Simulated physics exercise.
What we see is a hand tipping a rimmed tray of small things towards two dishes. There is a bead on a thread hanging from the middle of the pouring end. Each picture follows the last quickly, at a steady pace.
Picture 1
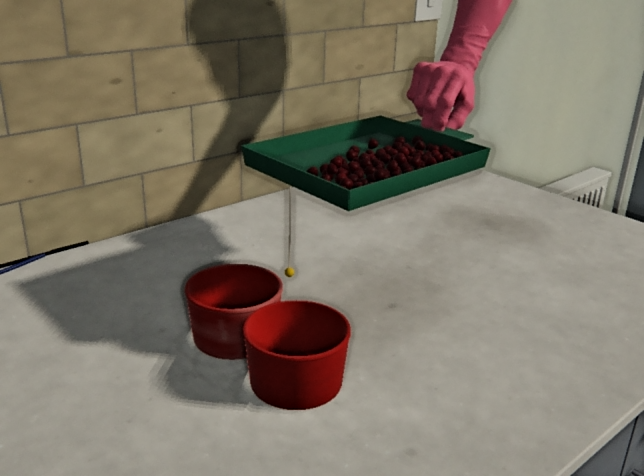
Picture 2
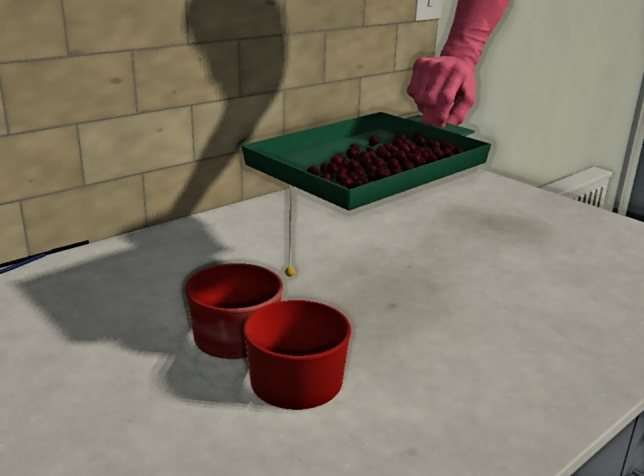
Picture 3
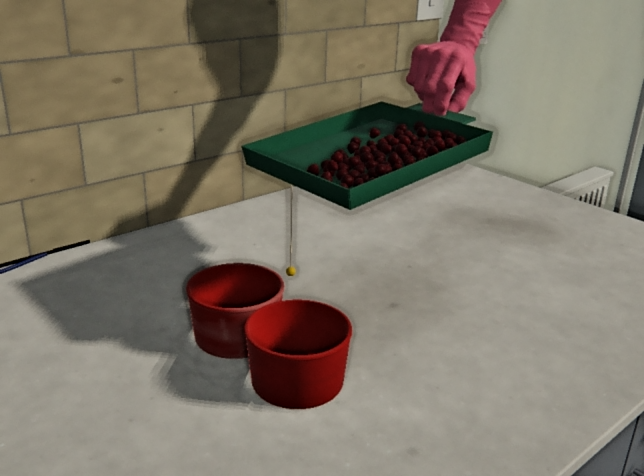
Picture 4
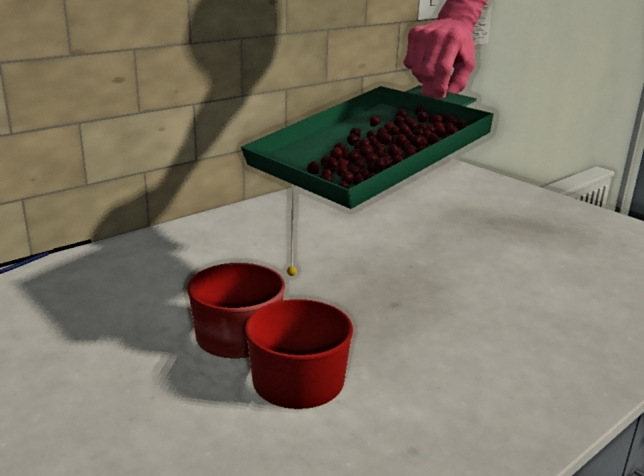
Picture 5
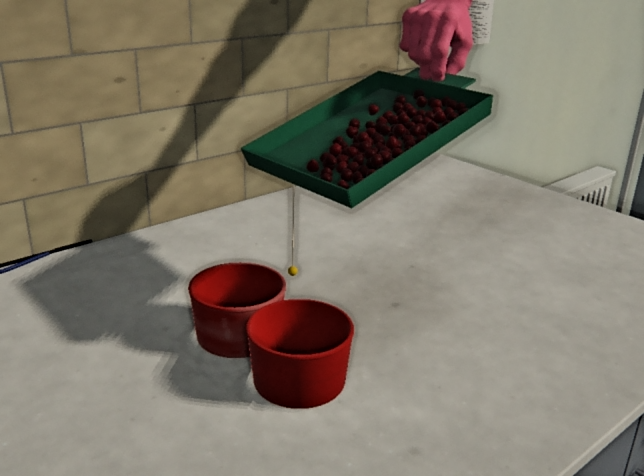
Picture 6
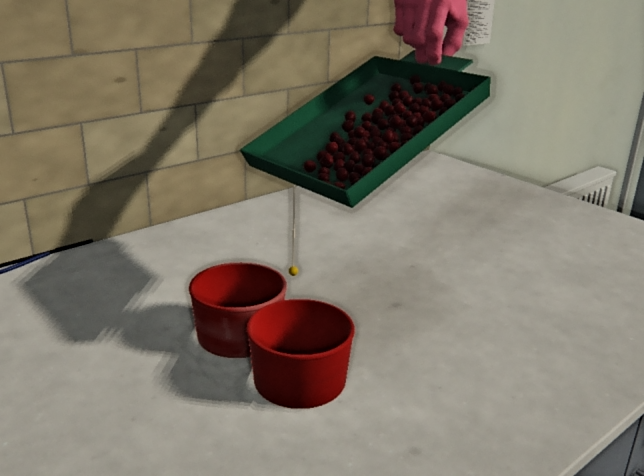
On a pale grey worktop against a tan tiled wall, seen from slightly above by a still camera, strong shadows stretch to the left. Two red dishes sit close together below a green rimmed tray of dark red cherries, with a small yellowish bead hanging on a thread from its near end. A pink hand steadily raises the tray's far end, steepening its slope, while the cherries shift slightly and the shadows change.
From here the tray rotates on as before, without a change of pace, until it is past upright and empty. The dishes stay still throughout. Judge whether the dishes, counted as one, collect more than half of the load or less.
I expect the catch to be a majority.
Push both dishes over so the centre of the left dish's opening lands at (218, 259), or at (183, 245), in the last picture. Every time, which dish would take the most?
The first time it's the right member, the second time the right member.
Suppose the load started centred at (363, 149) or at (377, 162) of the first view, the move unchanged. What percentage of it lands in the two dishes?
Around 70 then around 80 per cent.
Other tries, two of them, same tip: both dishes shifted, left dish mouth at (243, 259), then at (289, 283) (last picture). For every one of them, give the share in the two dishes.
It works out to 30 percent and then 10 percent.
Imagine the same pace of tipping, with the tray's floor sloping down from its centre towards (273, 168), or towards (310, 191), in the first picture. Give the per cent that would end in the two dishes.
About 50 % and 80 %.
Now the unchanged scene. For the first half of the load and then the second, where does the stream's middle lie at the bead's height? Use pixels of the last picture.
The first part passes (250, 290); everything after passes (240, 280).
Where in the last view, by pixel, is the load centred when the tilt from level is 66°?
Somewhere about (313, 149).
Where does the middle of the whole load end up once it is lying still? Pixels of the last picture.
Last view, resting centre - approx. (248, 339).
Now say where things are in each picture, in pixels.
Corners of the pouring end at (245, 146) and (350, 189), level; middle of the load at (392, 169), dried cherries; left dish at (195, 322); right dish at (256, 368); bead on its thread at (289, 272), in the first picture.
Corners of the pouring end at (245, 145) and (350, 189), level; middle of the load at (392, 166), in the second picture.
Corners of the pouring end at (245, 146) and (350, 188), tipped barely, level across its low end; middle of the load at (393, 160), in the third picture.
Corners of the pouring end at (245, 146) and (349, 188), tipped a little, level across its low end; middle of the load at (393, 151), in the fourth picture.
Corners of the pouring end at (244, 148) and (348, 188), tipped clearly, level across its low end; middle of the load at (393, 141), in the fifth picture.
Corners of the pouring end at (243, 149) and (346, 189), tipped clearly, level across its low end; middle of the load at (390, 134), a small part on the move; left dish at (199, 320); right dish at (260, 367), in the sixth picture.
Soon after the last picture, tray tipped steeply; nearly all on the tray; a stray few in the air.
A little later, tray tipped past a quarter turn; nearly all on the tray; a stray few in the right dish; a stray few in the left dish; a stray few outside both; a stray few in the air.
Later still, tray tipped past a quarter turn; about a quarter in the right dish; about half in the left dish; about a quarter outside both.
At rest, tray tipped past a quarter turn; about a quarter in the right dish; about half in the left dish; about a quarter outside both.
